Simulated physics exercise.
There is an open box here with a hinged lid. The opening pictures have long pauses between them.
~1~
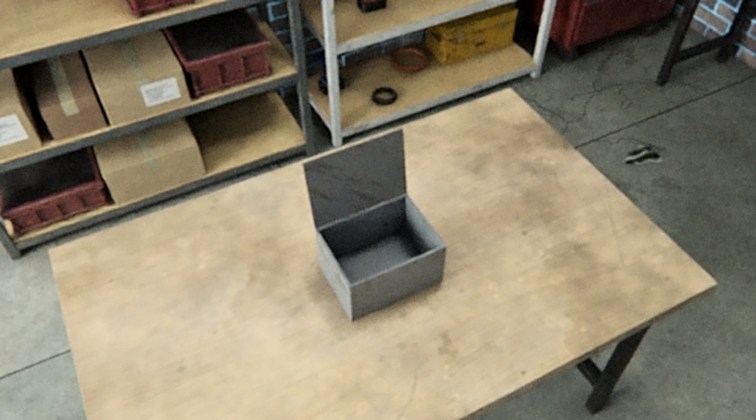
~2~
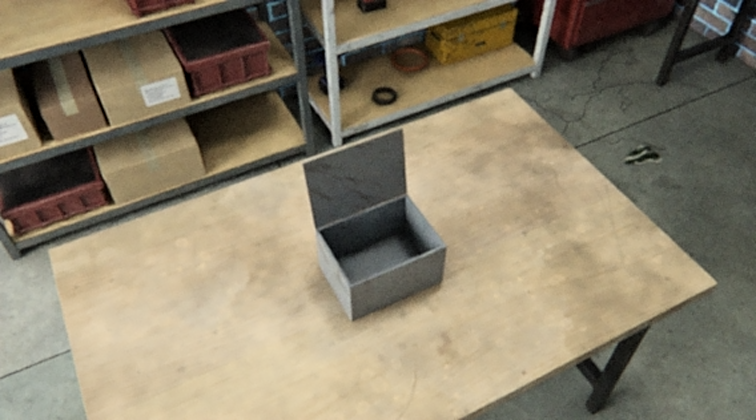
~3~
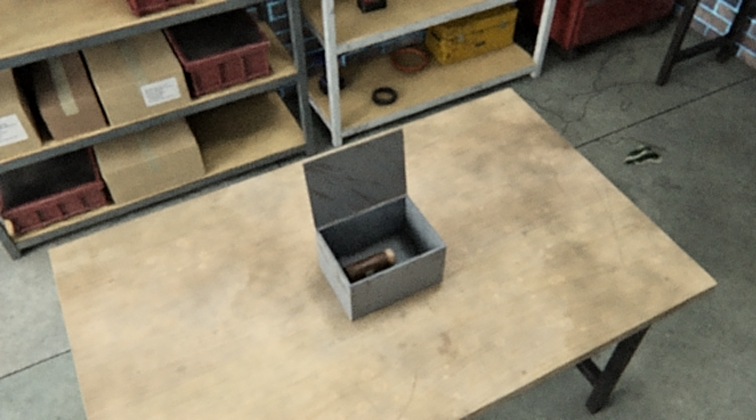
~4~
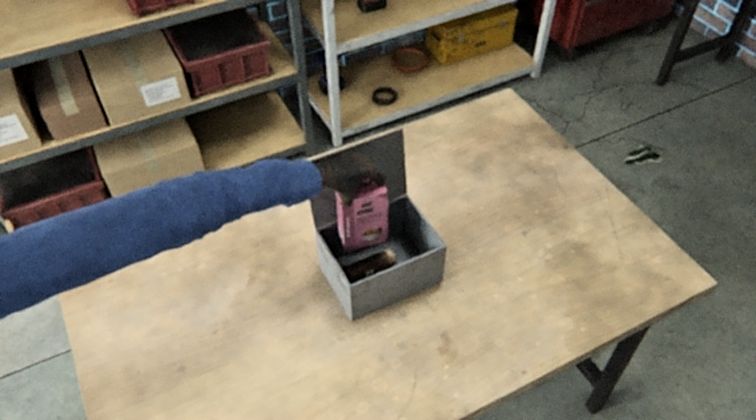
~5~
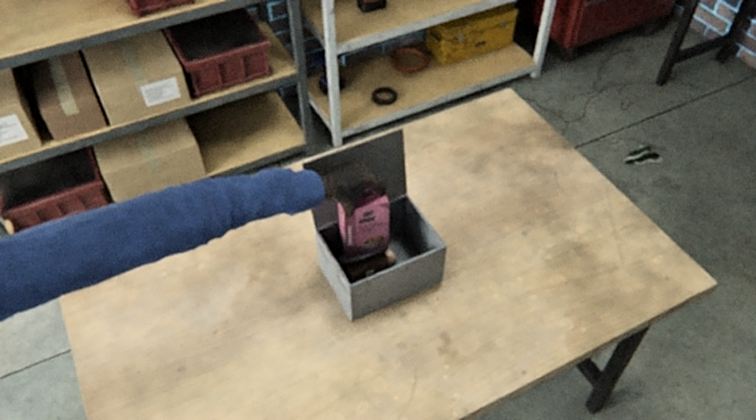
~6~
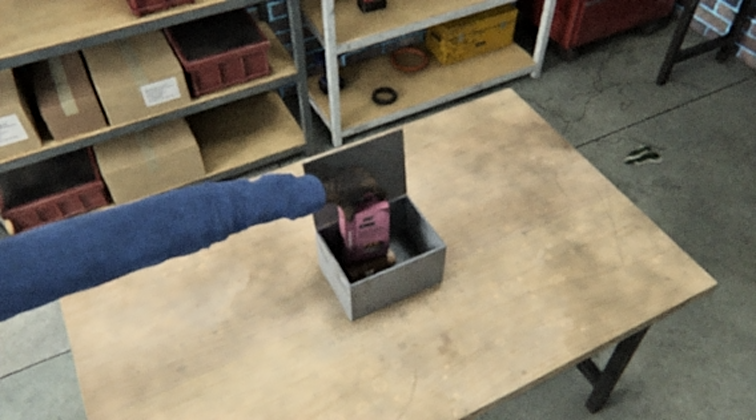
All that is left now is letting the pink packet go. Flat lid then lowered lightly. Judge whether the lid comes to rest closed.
It does not; the lid stays raised.
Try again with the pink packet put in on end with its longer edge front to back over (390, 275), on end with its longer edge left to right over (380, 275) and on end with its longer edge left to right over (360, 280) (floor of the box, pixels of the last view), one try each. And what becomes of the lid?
Results in order: Lid up, lid up, lid up.
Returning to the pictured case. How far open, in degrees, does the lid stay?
Lid angle from rim - close to 60°.
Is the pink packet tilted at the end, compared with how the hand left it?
Simply put, it gets tilted.
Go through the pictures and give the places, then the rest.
In the first picture, the last thing is not in view yet.
In the second picture, the last thing is not in view yet.
In the third picture, the last thing is not in view yet; brown shaker (370, 266).
In the fourth picture, still above its spot; pink packet (363, 215); brown shaker (370, 266).
In the fifth picture, still above its spot; pink packet (364, 223); brown shaker (370, 266).
In the sixth picture, in place under the hand; pink packet (364, 228); brown shaker (370, 266).
Then, 0.30 s after the last picture, pink packet tipped 29° from how it was near (366, 235); brown shaker rolled about its own width.
Then, 1.90 s after the last picture, lid 89° above the rim; pink packet tipped 40° from how it was near (369, 239); brown shaker rolled about its own width.
Then, 2.30 s after the last picture, lid 80° above the rim; pink packet tipped 44° from how it was near (371, 242); brown shaker rolled about its own width.
Then, 2.50 s after the last picture, lid 66° above the rim; pink packet tipped 59° from how it was near (372, 245); brown shaker rolled about its own width.
At rest, lid 59° above the rim; tipped over in the box, pink packet; moved from the start, brown shaker. Seen from the same camera at the end, pink packet near (372, 245).
